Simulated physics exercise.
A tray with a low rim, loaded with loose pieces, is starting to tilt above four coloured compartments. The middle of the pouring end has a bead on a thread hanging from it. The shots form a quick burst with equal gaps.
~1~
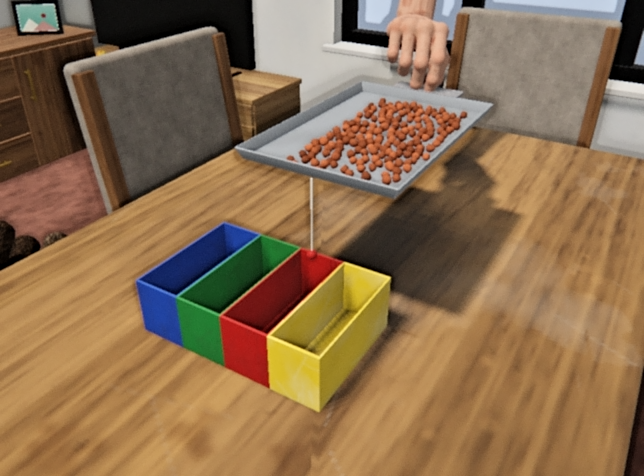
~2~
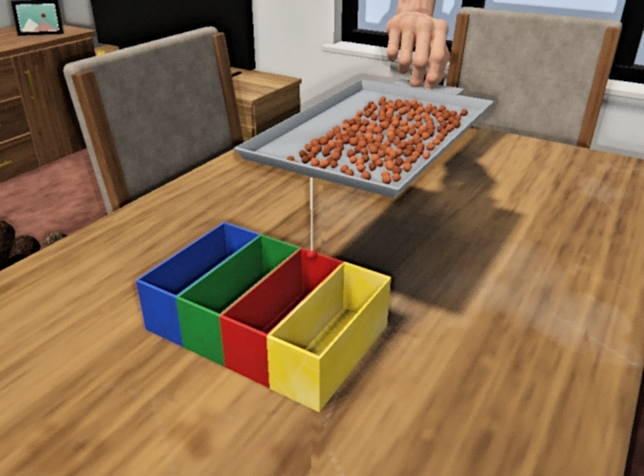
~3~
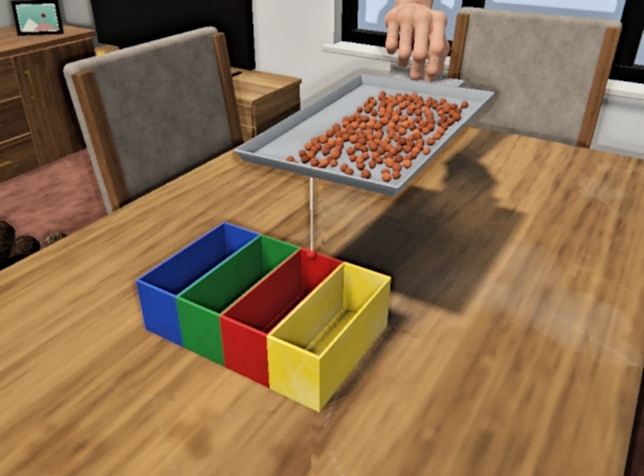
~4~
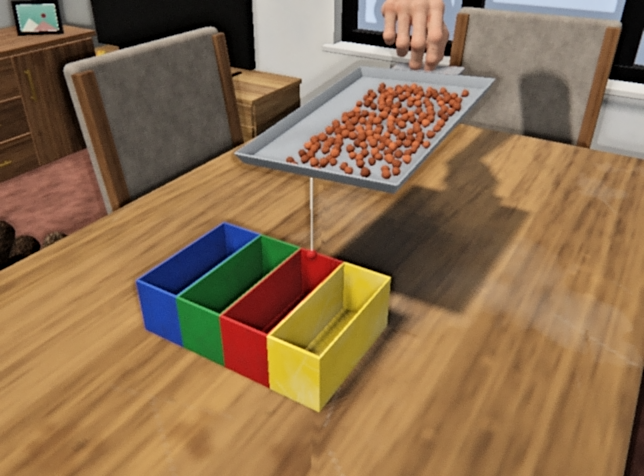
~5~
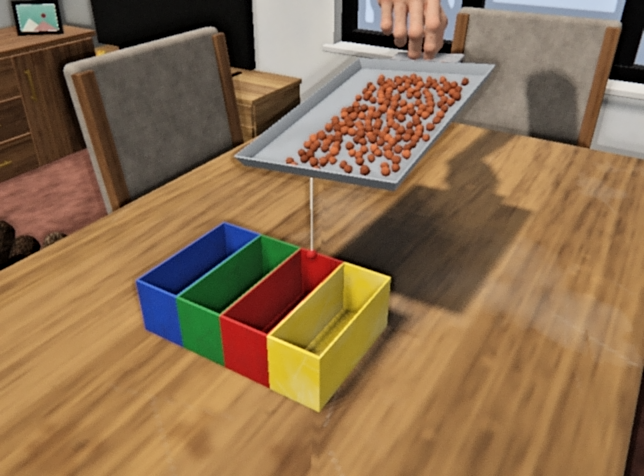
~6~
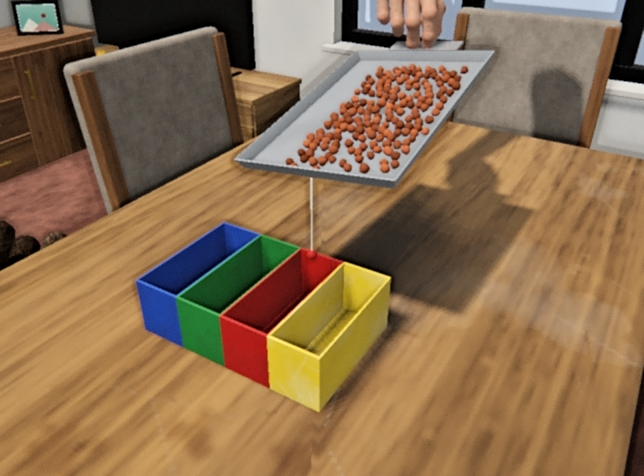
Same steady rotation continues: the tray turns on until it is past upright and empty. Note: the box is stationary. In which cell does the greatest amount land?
In the green cell.
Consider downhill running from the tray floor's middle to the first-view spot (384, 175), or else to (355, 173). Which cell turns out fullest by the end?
First: The yellow one, second: The yellow one.
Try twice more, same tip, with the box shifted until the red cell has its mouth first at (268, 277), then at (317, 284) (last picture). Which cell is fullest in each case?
Try one: The green one; try two: The blue cell.
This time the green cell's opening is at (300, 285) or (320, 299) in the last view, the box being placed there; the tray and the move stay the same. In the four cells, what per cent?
First 50 %, then 20 %.
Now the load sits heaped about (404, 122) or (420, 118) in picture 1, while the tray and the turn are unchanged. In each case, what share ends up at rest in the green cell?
Respectively 50 and 50 per cent.
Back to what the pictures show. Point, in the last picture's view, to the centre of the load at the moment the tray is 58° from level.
The load is centred about (283, 143).
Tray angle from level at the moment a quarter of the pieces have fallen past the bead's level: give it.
Roughly 90 degrees of turn.
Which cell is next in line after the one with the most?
Blue.
Shortly afterwards, tray tipped steeply; the bulk on the tray; a little in the blue cell; only a few in the green cell; only a few falling or outside the box.
Next, tray tipped right over; near a quarter on the tray; near a third in the green cell; near a quarter in the blue cell; only a few in the red cell; near a quarter falling or outside the box.
Some moments later, tray tipped past a quarter turn; near half in the green cell; near a third in the blue cell; a little in the red cell; only a few falling or outside the box.
In the end, tray tipped past a quarter turn; near half in the green cell; near a third in the blue cell; a little in the red cell; none at all in the yellow cell; only a few outside the box.
